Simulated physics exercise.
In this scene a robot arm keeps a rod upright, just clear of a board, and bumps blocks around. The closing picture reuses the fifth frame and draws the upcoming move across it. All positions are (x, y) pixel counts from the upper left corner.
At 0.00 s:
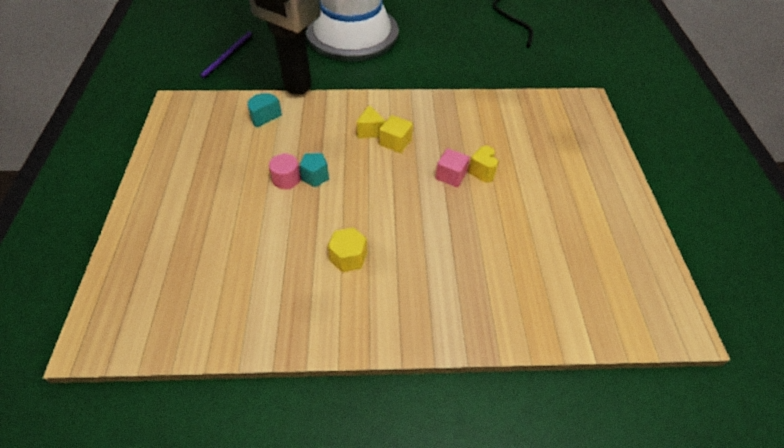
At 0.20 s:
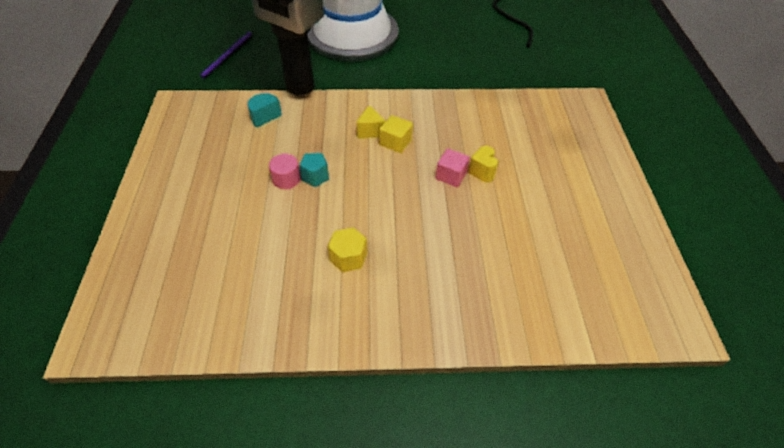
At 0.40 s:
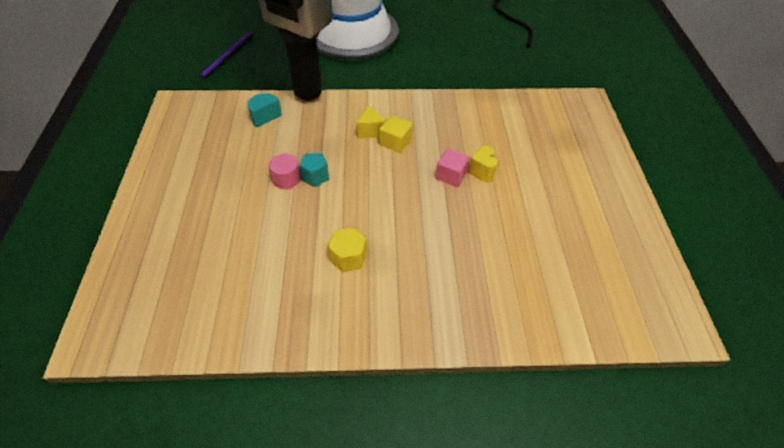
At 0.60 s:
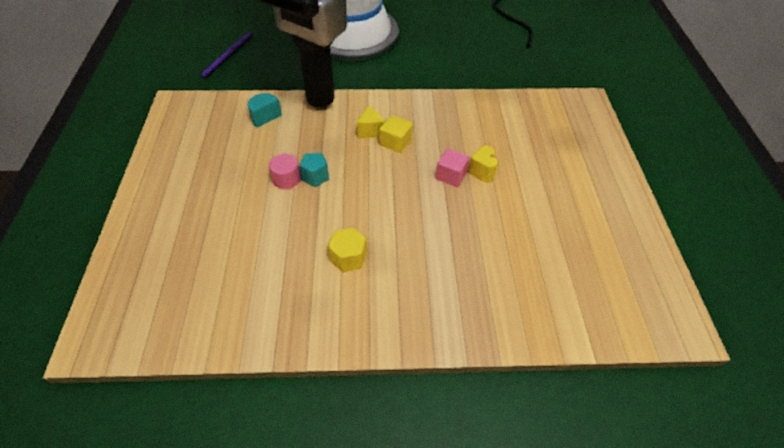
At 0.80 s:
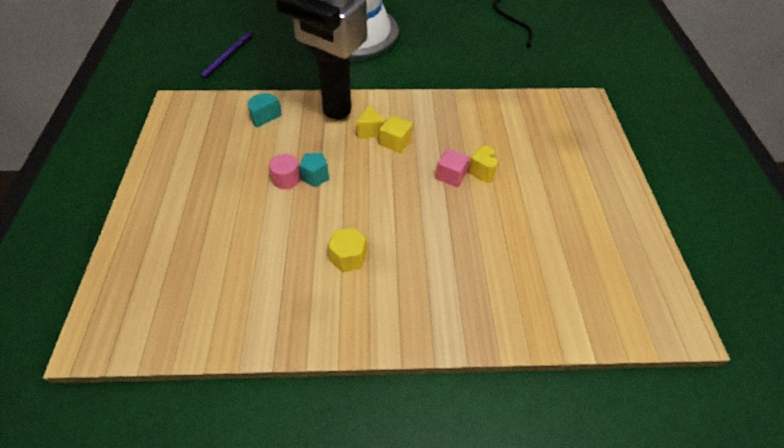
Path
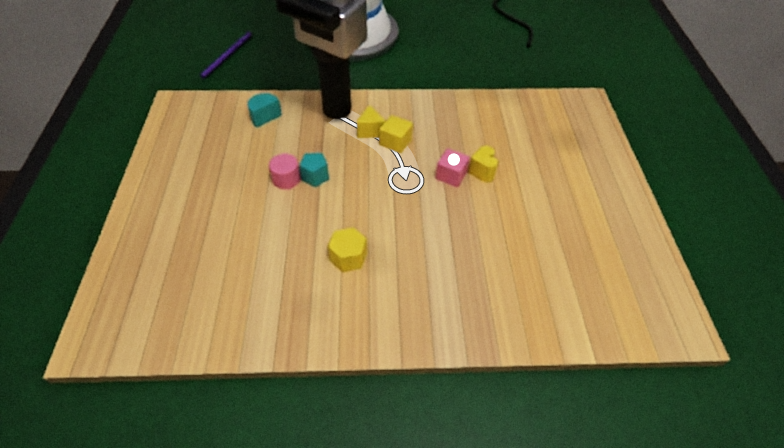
Black rod on a robotic arm edging right and slightly forward over a wooden board while the colourful blocks stay still.
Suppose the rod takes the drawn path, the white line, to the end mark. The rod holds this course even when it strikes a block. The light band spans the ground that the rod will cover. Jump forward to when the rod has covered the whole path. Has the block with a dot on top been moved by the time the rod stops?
Yes, I think so.
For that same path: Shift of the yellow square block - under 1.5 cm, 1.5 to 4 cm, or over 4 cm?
Long, over 4 cm.
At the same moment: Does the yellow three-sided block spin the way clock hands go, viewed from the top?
I believe not.
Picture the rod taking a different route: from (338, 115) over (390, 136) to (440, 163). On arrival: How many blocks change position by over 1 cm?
I expect three or more blocks to move.
The drawn path runs from (338, 115) via (367, 132) and (395, 151), ending at (406, 180); the dot is on the pink square block.
On the path given first. One third of the way, rod (368, 127); yellow three-sided block (387, 126), turned 15° clockwise; yellow square block (414, 135), turned 25° anticlockwise.
Two thirds of the way, rod (395, 146); yellow three-sided block (416, 146); yellow square block (443, 144), turned 70° anticlockwise; pink square block (458, 161), turned 20° clockwise.
At the end, rod (406, 175); yellow three-sided block (434, 170), turned 25° anticlockwise; yellow square block (444, 144), turned 70° anticlockwise; pink square block (466, 168), turned 15° anticlockwise.
